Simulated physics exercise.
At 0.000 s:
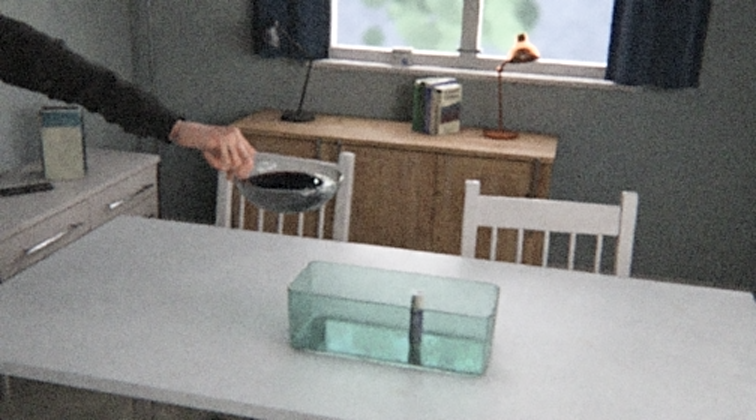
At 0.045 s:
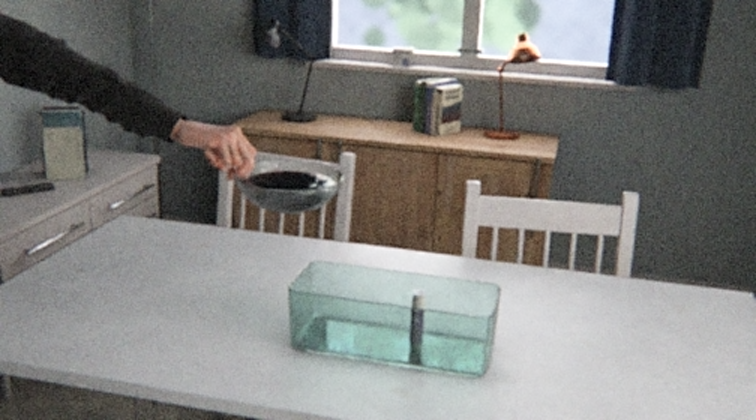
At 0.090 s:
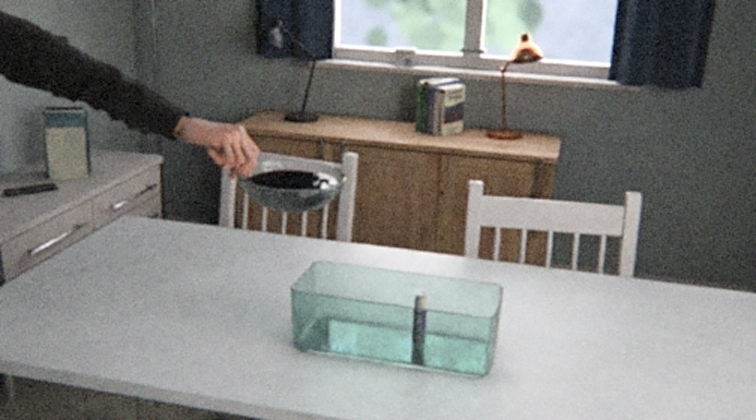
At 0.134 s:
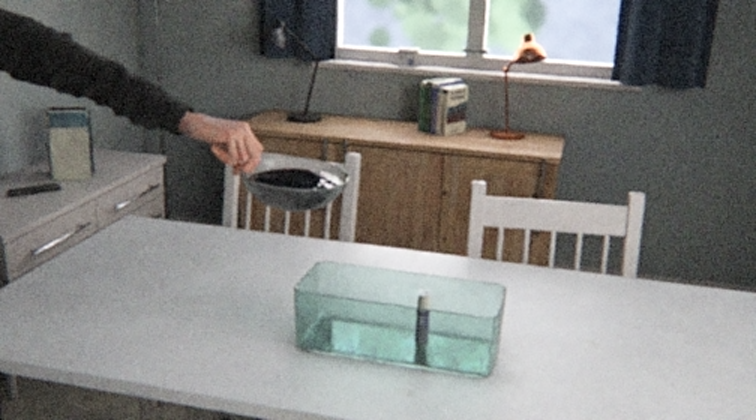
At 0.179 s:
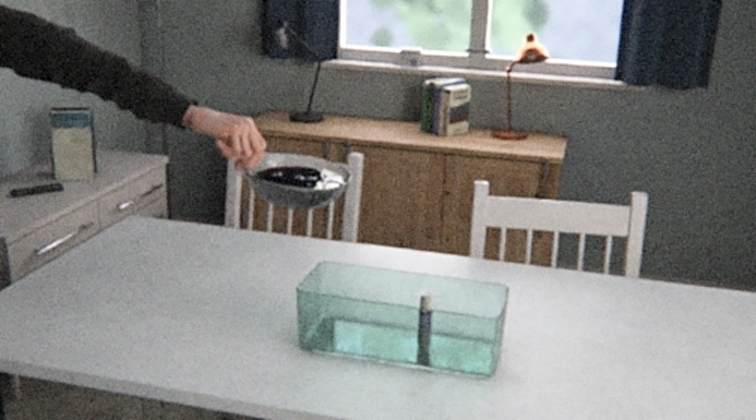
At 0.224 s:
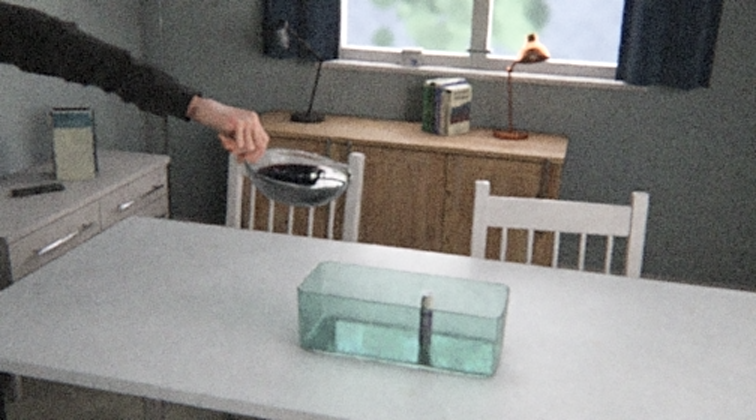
A hand held a round bowl of dark wine to the left above an oblong basin on the table, with a small tin standing inside, then slowly tilted the bowl slightly toward the basin.
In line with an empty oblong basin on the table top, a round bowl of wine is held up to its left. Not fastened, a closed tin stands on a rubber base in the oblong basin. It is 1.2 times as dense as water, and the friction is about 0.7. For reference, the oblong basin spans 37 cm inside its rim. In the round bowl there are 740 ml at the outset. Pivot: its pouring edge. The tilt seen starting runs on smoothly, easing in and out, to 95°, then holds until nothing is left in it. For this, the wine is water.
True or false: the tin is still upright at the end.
False.
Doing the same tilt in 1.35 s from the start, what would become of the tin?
Result: Tin tipped over.
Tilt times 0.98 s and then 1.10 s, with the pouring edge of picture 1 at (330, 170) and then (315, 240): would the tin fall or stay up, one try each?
Trial 1 - tin tips; trial 2 - tin stays standing.
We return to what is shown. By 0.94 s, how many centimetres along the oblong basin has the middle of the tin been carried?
Roughly 1 cm.
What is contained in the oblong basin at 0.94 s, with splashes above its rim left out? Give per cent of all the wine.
Some 84 per cent.
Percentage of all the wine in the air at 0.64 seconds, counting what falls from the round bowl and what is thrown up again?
Near 54 per cent at that moment.
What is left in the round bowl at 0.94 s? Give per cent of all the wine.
0 %.
After 0.64 s the tilt is 59° and 39 per cent is still to pour; the tin stands where it began.
After 0.94 s the tilt is 90° and 0 per cent is still to pour; the tin leans 9°.
After 1.26 s the tilt is 95° and 0 per cent is still to pour; the tin lies on its side.
After 1.60 s the tilt is 95° and 0 per cent is still to pour; the tin lies on its side.
In the end the tin lies on its side.
